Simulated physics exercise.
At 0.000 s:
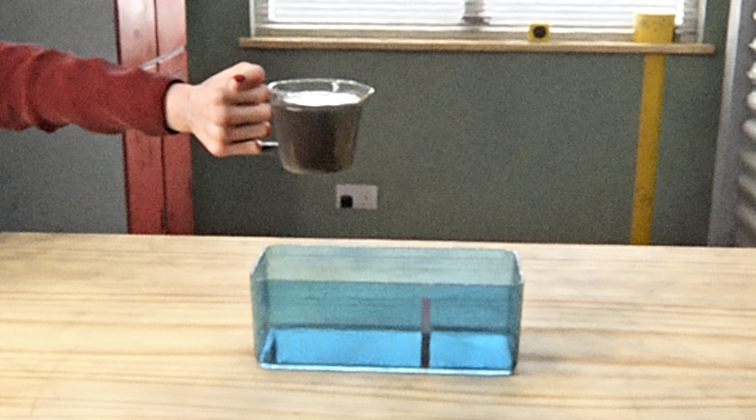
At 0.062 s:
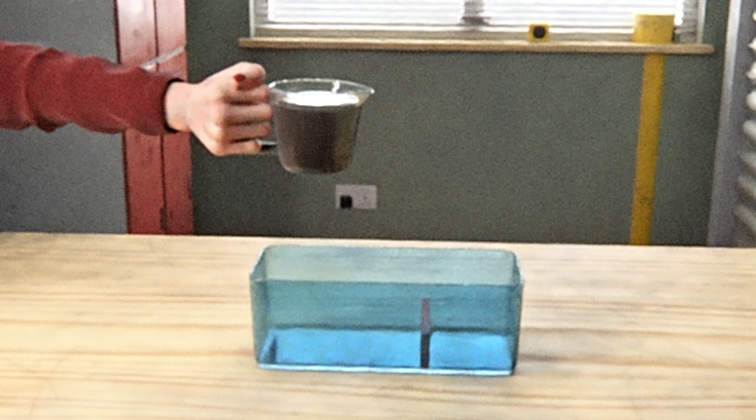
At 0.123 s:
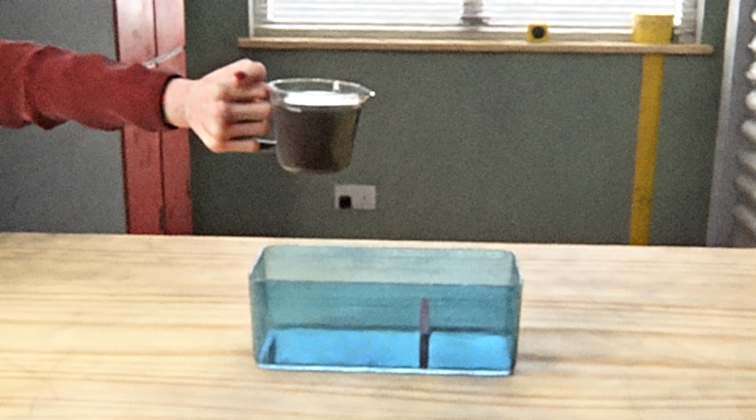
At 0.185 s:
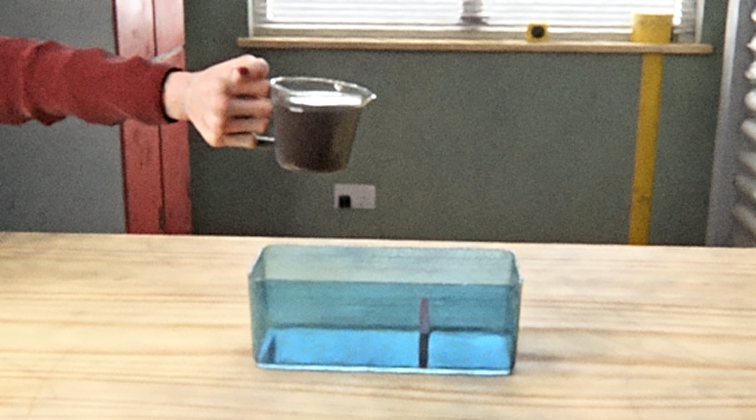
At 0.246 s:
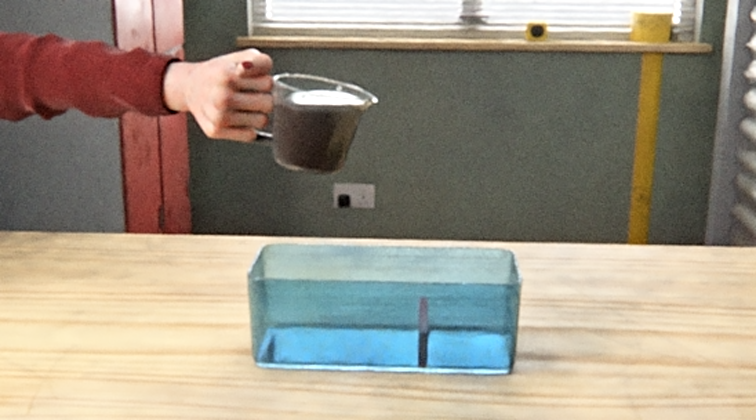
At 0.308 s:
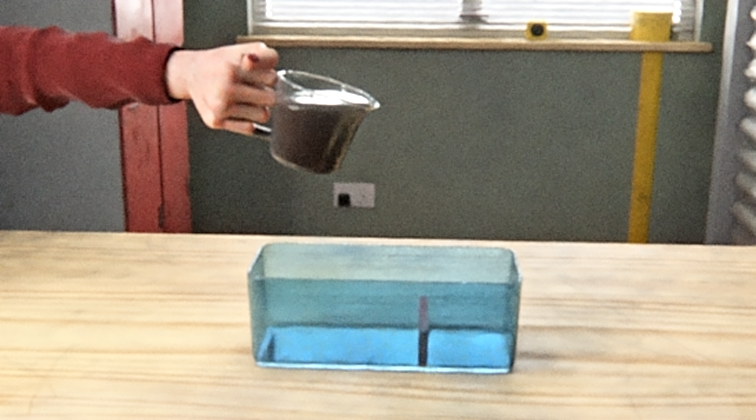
On a wooden table top, a red-sleeved hand slowly tilting a glass jug of dark liquid rightward above a blue oblong basin.
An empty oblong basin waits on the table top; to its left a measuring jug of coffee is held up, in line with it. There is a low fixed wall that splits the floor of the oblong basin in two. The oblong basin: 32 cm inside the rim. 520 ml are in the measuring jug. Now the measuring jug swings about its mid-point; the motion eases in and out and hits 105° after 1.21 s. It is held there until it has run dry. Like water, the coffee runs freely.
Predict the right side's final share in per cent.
The right side finishes with roughly 59 per cent.
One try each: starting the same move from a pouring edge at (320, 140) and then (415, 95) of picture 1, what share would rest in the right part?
In order, 0 and 85 per cent.
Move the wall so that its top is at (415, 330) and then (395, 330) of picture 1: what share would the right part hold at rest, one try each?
Try 1: 65 %; try 2: 80 %.
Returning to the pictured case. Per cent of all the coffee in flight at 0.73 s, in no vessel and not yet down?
Close to 26 in a hundred.
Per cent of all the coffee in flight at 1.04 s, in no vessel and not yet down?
Something like 16 per cent of the total.
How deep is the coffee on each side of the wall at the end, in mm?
Left 8 mm, right 24 mm.
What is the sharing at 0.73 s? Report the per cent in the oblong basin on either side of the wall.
Left roughly 2, right roughly 10.
By 0.73 s the tilt is 69° and 62 per cent is still to pour, 2 is left of the wall and 10 right of it.
By 1.04 s the tilt is 100° and 10 per cent is still to pour, 19 is left of the wall and 55 right of it.
By 1.36 s the tilt is 105° and 0 per cent is still to pour, 40 is left of the wall and 59 right of it.
By 1.71 s the tilt is 105° and 0 per cent is still to pour, 40 is left of the wall and 59 right of it.
At rest 40 per cent lies left of the wall, 59 right of it and 1 outside.
